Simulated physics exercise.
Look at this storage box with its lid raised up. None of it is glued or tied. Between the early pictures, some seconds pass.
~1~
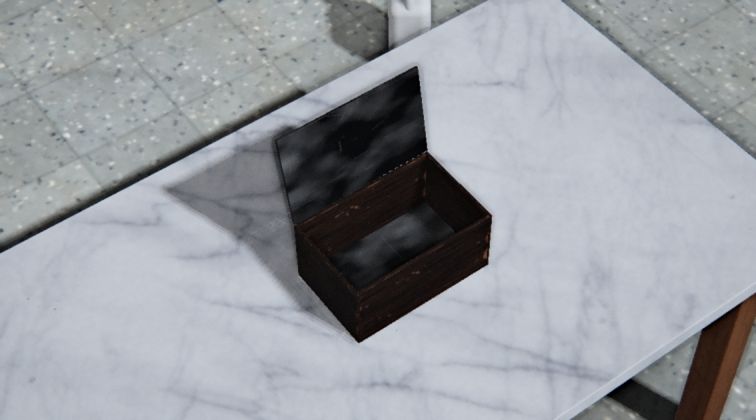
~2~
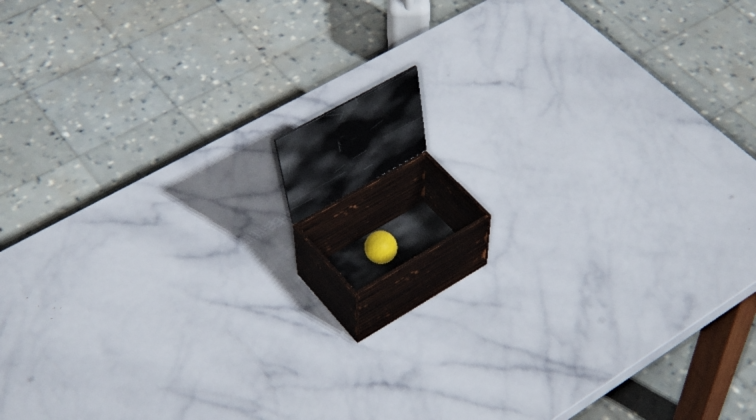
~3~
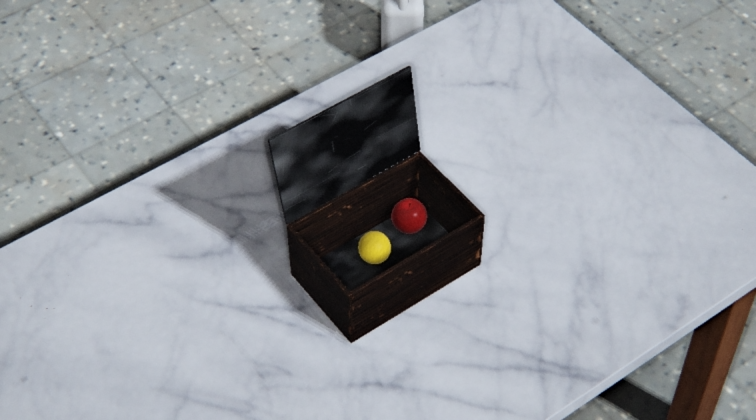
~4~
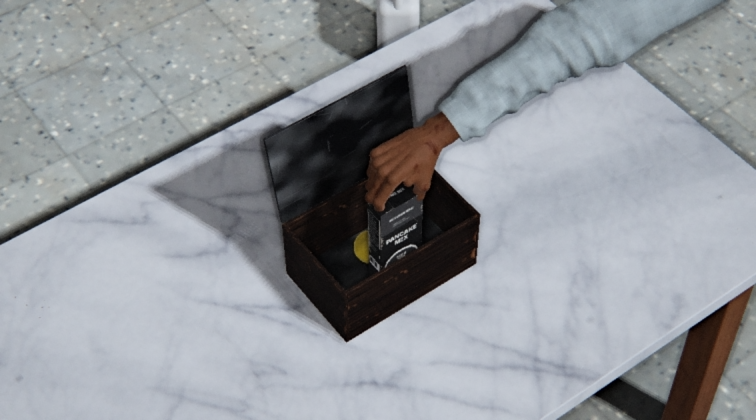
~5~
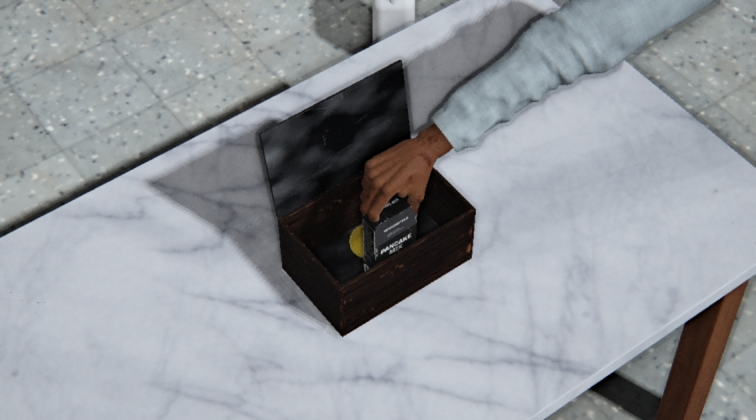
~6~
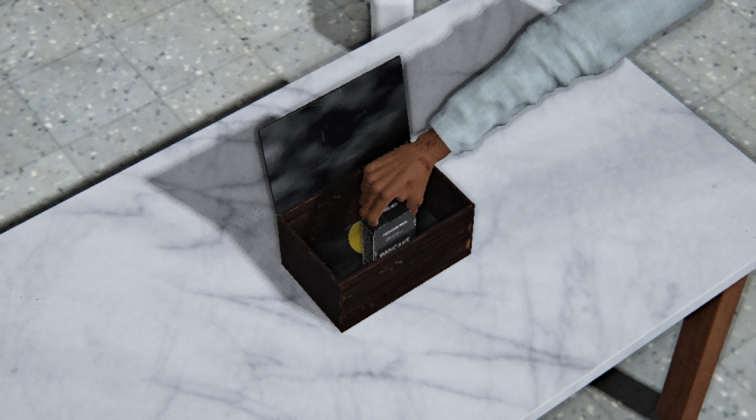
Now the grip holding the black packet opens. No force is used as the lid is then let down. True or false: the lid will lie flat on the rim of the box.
False.
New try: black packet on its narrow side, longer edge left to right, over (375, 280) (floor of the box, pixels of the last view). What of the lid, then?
Result: Lid shut.
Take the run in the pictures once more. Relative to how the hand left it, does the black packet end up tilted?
It stays as placed.
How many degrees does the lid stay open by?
Angle above rim: About 25°.
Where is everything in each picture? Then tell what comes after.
The last thing is not in view yet, in the first picture.
The last thing is not in view yet; yellow lemon (381, 248), in the second picture.
The last thing is not in view yet; yellow lemon (374, 248), in the third picture.
Coming down; black packet (395, 234), in the fourth picture.
Coming down; black packet (390, 243), in the fifth picture.
In place under the hand; black packet (389, 247), in the sixth picture.
Then, 1.20 s on from there, lid starting down.
Then, 1.60 s on from there, lid 59° above the rim.
Then, 1.90 s on from there, lid 35° above the rim.
In the end, lid 24° above the rim; all 3 unmoved. At the end, from the last picture's camera, black packet near (389, 247).
